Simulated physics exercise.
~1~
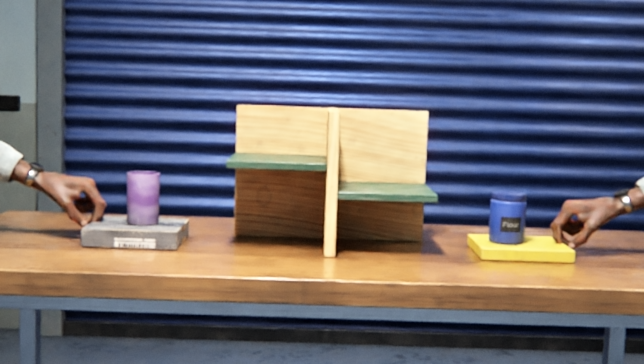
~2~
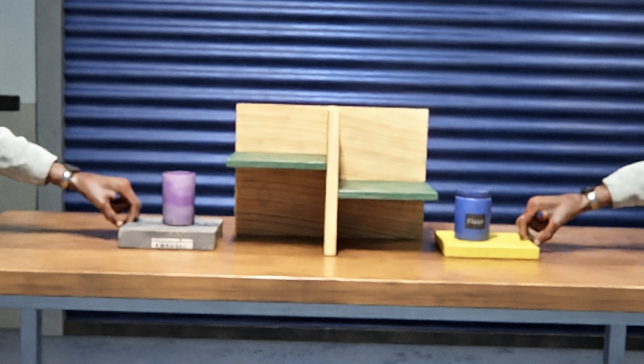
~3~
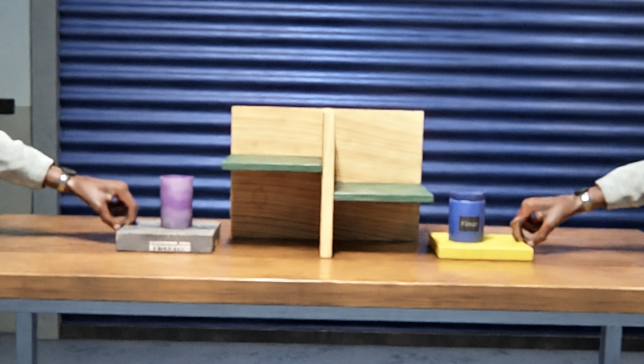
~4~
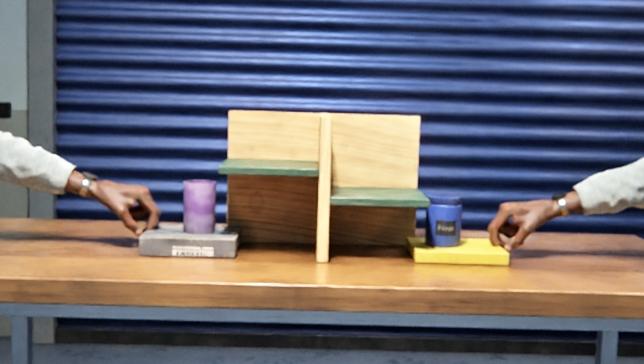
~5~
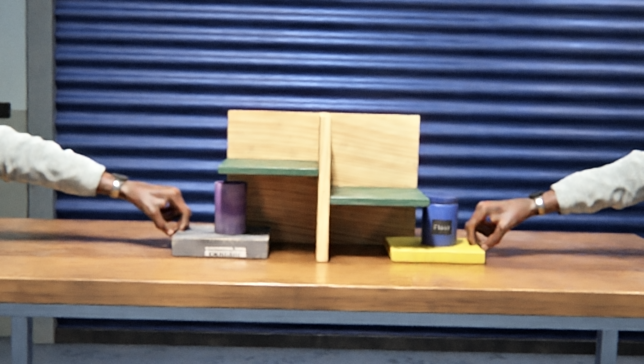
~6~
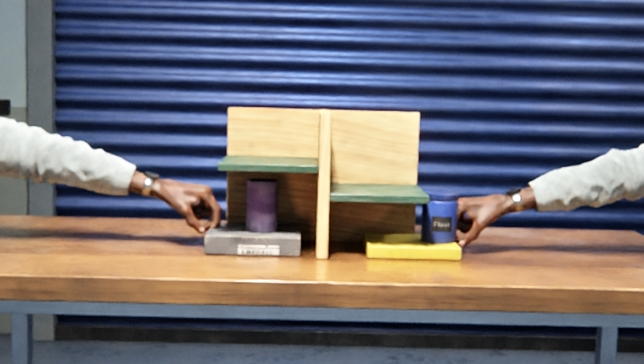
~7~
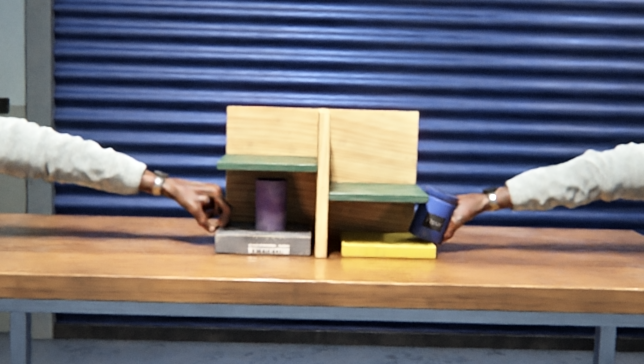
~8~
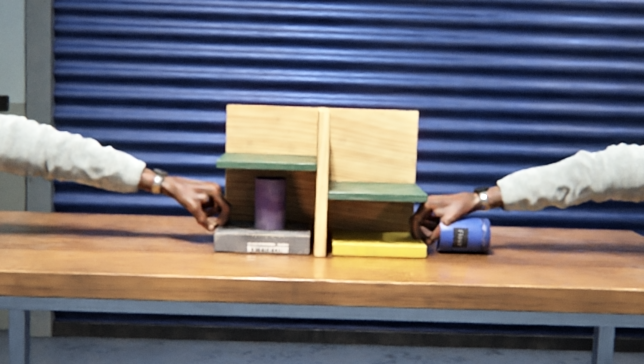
Hands sliding two carriers into a wooden stand, the purple beaker passing under its shelf while the blue jar catches and topples.
